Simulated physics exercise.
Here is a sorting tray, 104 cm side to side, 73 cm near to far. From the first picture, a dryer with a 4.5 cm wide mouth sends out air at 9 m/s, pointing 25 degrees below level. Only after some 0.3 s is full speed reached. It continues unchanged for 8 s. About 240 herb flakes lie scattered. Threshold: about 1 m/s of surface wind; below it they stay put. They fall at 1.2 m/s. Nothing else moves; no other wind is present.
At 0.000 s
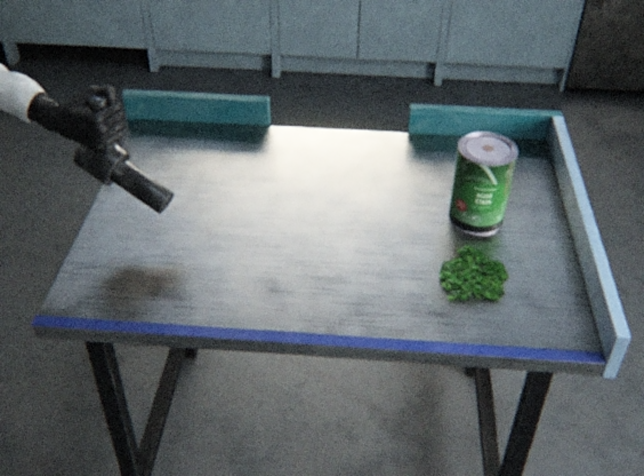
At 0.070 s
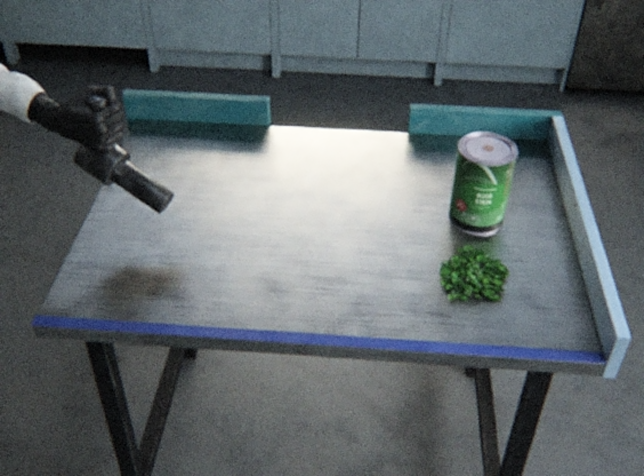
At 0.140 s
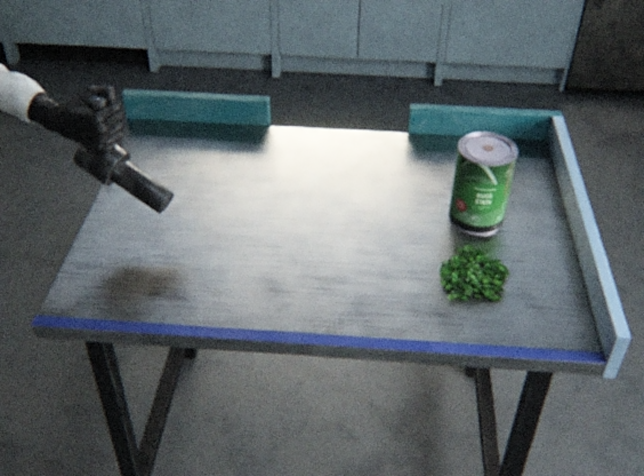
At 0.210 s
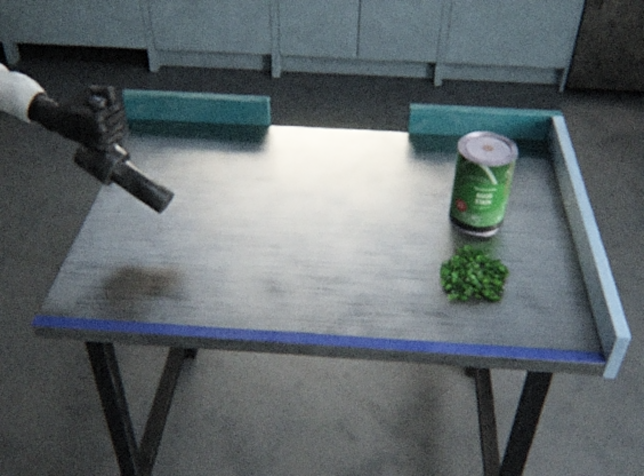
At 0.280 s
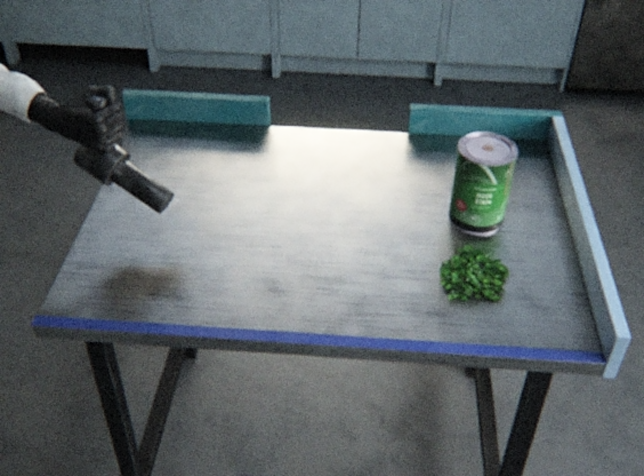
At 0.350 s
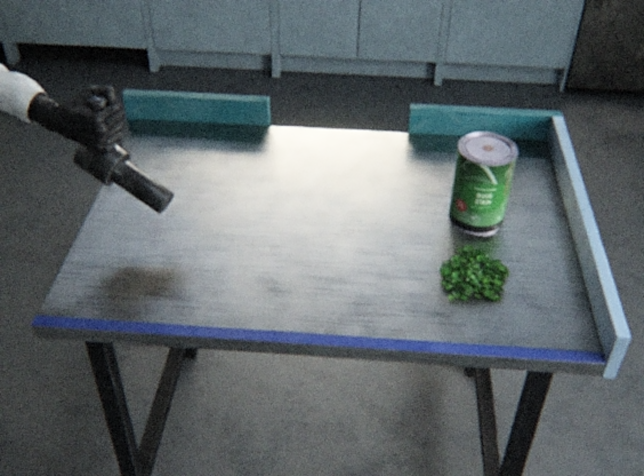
The footage shows a black-gloved hand at the left holding a dark cylindrical device angled down over a gray tray with a blue front edge, while a green tin and a pile of green flakes sit motionless at right.
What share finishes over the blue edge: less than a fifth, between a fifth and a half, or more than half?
Herb flakes, blue edge: Very few of them.
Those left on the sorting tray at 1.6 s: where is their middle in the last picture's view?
Their middle would be near (587, 283) in the last picture.
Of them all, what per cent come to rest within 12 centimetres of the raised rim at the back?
Roughly 2 in a hundred.
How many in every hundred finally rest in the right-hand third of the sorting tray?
I'd estimate around 90 per cent.
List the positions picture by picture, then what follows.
In the first frame, the middle of the herb flakes is near (473, 275), none has stirred yet and the mouth of the dryer is at (167, 204).
In the second frame, the middle of the herb flakes is near (474, 272), none has stirred yet and the blue edge is centred on (313, 344).
In the third frame, the middle of the herb flakes is near (474, 272), none has stirred yet and the top of a tin is at (488, 148).
In the fourth frame, the middle of the herb flakes is near (474, 272) and none has stirred yet.
In the fifth frame, the middle of the herb flakes is near (474, 272) and none has stirred yet.
In the sixth frame, the middle of the herb flakes is near (474, 272) and none has stirred yet.
After 1.6 s the count stands so, 1 % are over the blue edge; the middle of those still in play is near (587, 283).
After 2.6 s the count stands so, 4 % are over the blue edge; the middle of those still in play is near (587, 281).
After 4.4 s the count stands so, 5 % are over the blue edge; the middle of those still in play is near (587, 281).
After 8.0 s, at the end, 7 % are over the blue edge; the middle of those still in play is near (586, 284).
